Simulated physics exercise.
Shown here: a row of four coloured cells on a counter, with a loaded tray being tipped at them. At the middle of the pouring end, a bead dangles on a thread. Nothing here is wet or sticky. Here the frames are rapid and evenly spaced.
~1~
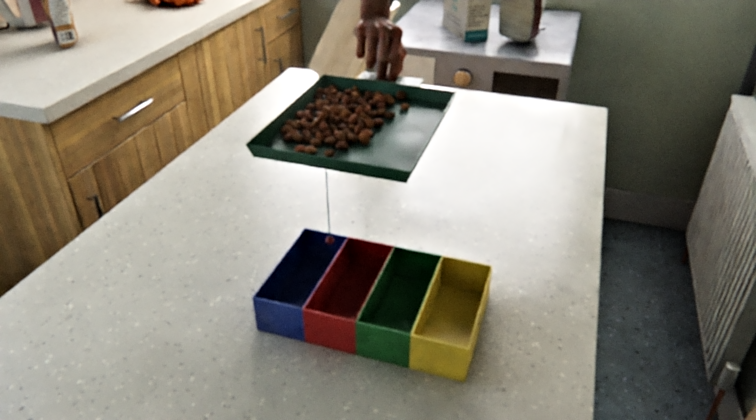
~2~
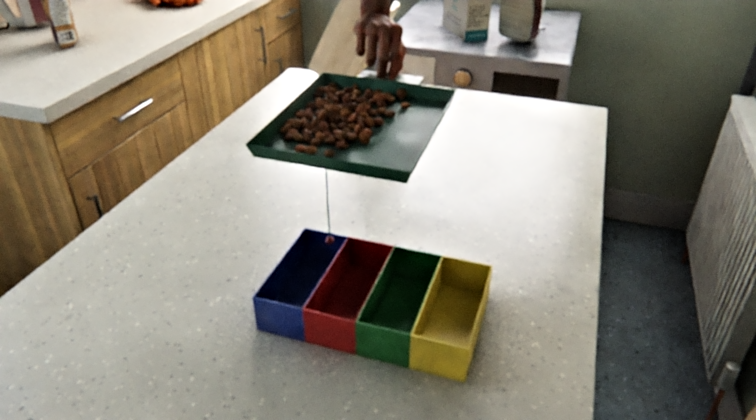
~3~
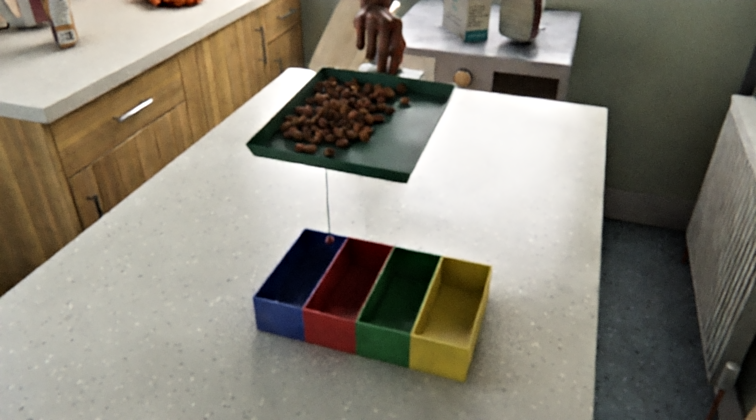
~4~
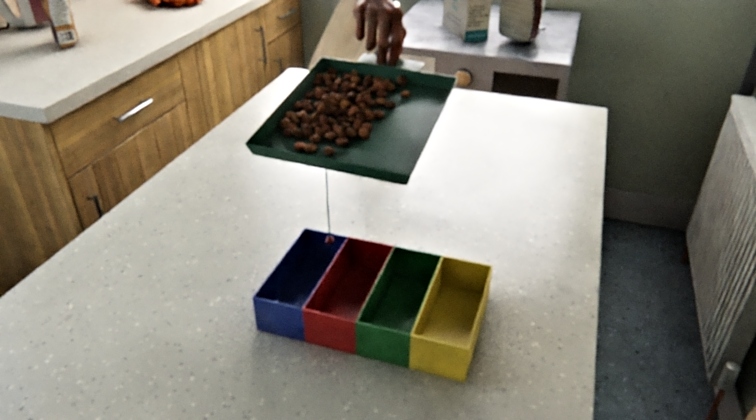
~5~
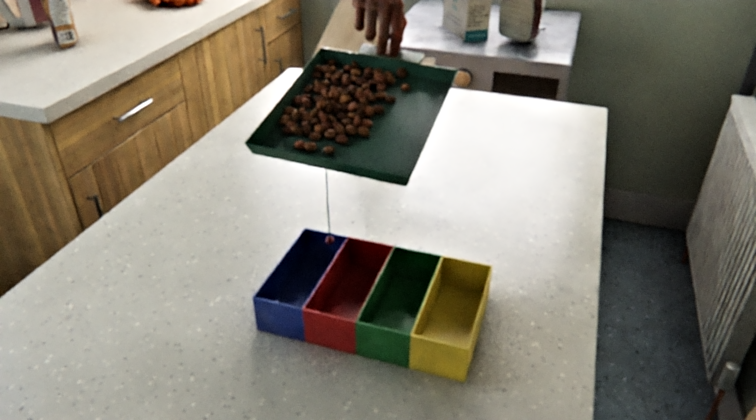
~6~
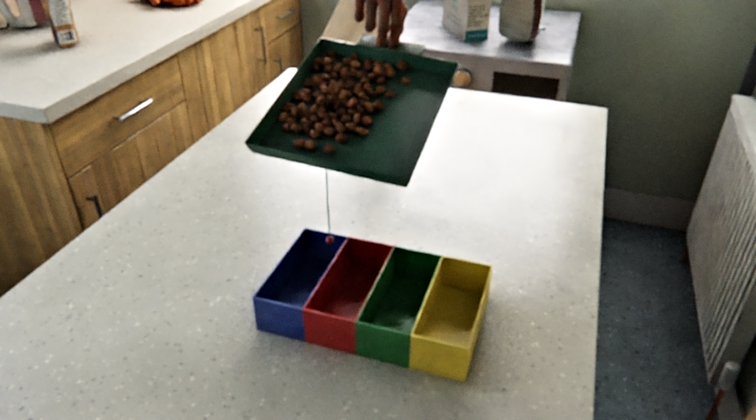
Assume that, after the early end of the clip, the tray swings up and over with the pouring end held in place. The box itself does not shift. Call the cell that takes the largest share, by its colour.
Most goes to the red cell.
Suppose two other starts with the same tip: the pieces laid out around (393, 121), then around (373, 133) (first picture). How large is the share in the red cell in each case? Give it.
Around 50 percent the first time, around 50 percent the second.
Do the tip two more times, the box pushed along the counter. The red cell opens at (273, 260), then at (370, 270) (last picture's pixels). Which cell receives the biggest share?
In order: Yellow, the cell in red.
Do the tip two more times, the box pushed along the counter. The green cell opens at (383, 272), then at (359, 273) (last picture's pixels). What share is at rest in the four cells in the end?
Roughly 100 per cent, then roughly 100 per cent.
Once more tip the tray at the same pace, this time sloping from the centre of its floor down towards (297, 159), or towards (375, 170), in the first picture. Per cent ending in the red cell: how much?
Somewhere close to 0 % the first time, 30 % the second.
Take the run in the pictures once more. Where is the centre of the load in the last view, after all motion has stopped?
Roughly at pixel (355, 306).
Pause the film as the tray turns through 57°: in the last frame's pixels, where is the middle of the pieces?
In the last view, the load is centred near (348, 153).
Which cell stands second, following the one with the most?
Rank 2: That green cell.
Soon after the last picture, tray tipped steeply; nearly all on the tray; a small part falling or outside the box.
A little later, tray tipped right over; about half on the tray; a small part in the red cell; a small part in the green cell; a stray few in the blue cell; about a quarter falling or outside the box.
Later still, tray tipped past a quarter turn; about half in the red cell; about a third in the green cell; about a quarter in the blue cell; a stray few falling or outside the box.
At rest, tray tipped past a quarter turn; about half in the red cell; about a third in the green cell; about a quarter in the blue cell; none in the yellow cell; a stray few outside the box.
